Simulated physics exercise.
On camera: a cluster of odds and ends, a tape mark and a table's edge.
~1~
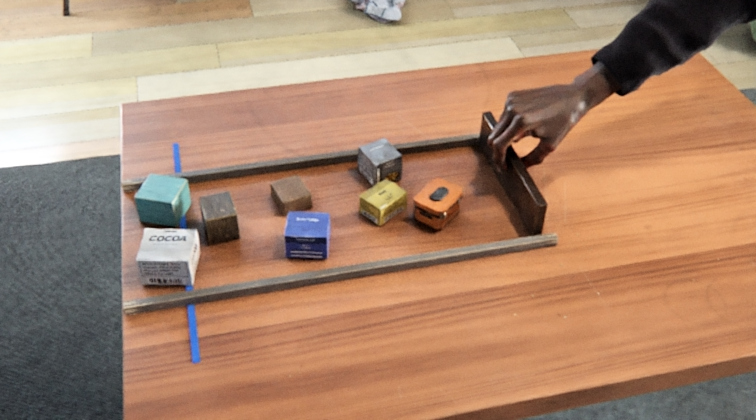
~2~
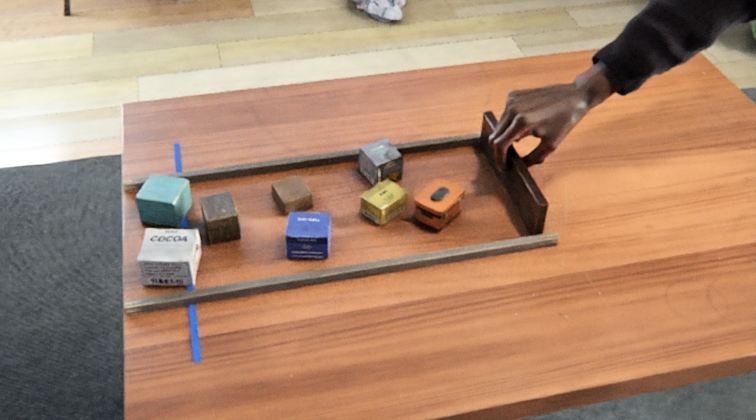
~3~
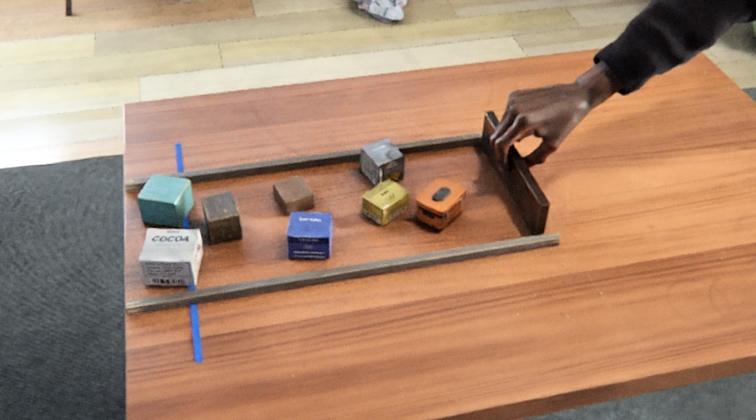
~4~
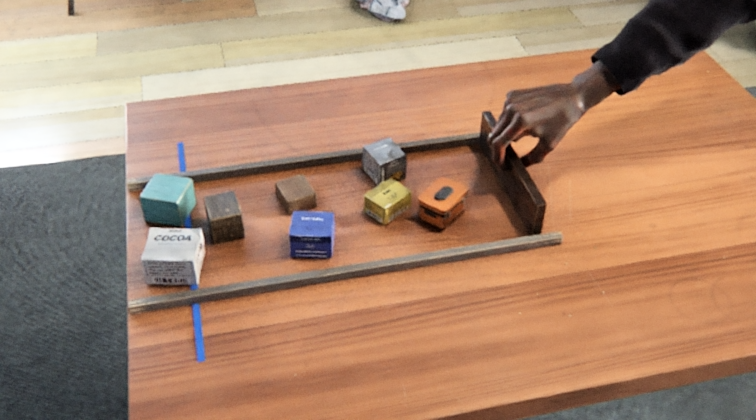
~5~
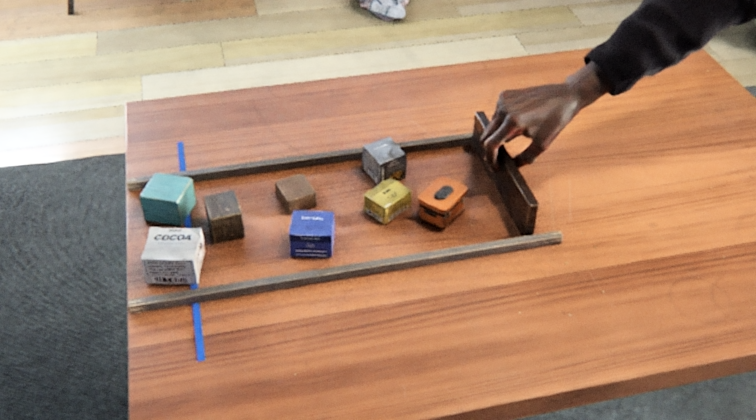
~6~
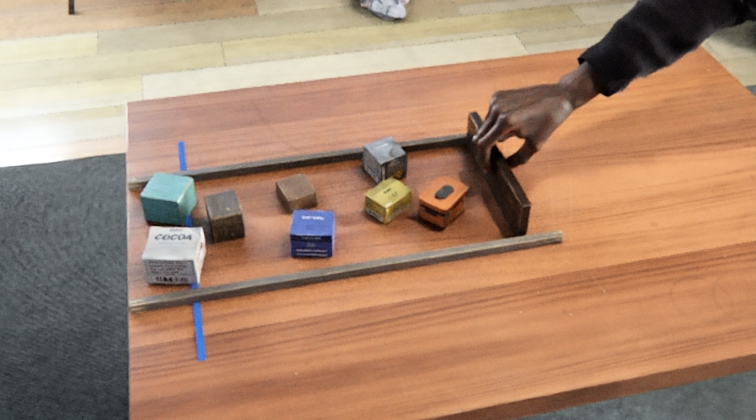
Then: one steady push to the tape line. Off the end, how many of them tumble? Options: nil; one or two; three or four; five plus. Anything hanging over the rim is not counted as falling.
One or two.
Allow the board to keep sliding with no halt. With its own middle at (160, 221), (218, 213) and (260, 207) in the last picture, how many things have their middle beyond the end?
Counts: 5, 2, 0.
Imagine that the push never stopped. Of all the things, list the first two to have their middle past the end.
Order: White box first, turquoise block second.
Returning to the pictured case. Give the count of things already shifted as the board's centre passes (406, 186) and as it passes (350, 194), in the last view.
By the first moment it's 3, by the second it's 5.
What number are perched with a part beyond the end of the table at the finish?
3 is the number.
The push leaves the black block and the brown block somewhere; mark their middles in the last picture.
You'll find the first one at (139, 234) and the second at (130, 207).
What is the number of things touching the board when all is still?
It's 3.
Early on, none off yet; turquoise block at rest near (169, 199); white box at rest near (175, 255); black block at rest near (225, 216).
A while later, none off yet; turquoise block travelled about its own width near (140, 201); white box travelled about its own width near (136, 262); black block travelled about its own width near (190, 226).
Finally, the number that fall off is one or two; lost, white box and turquoise block.
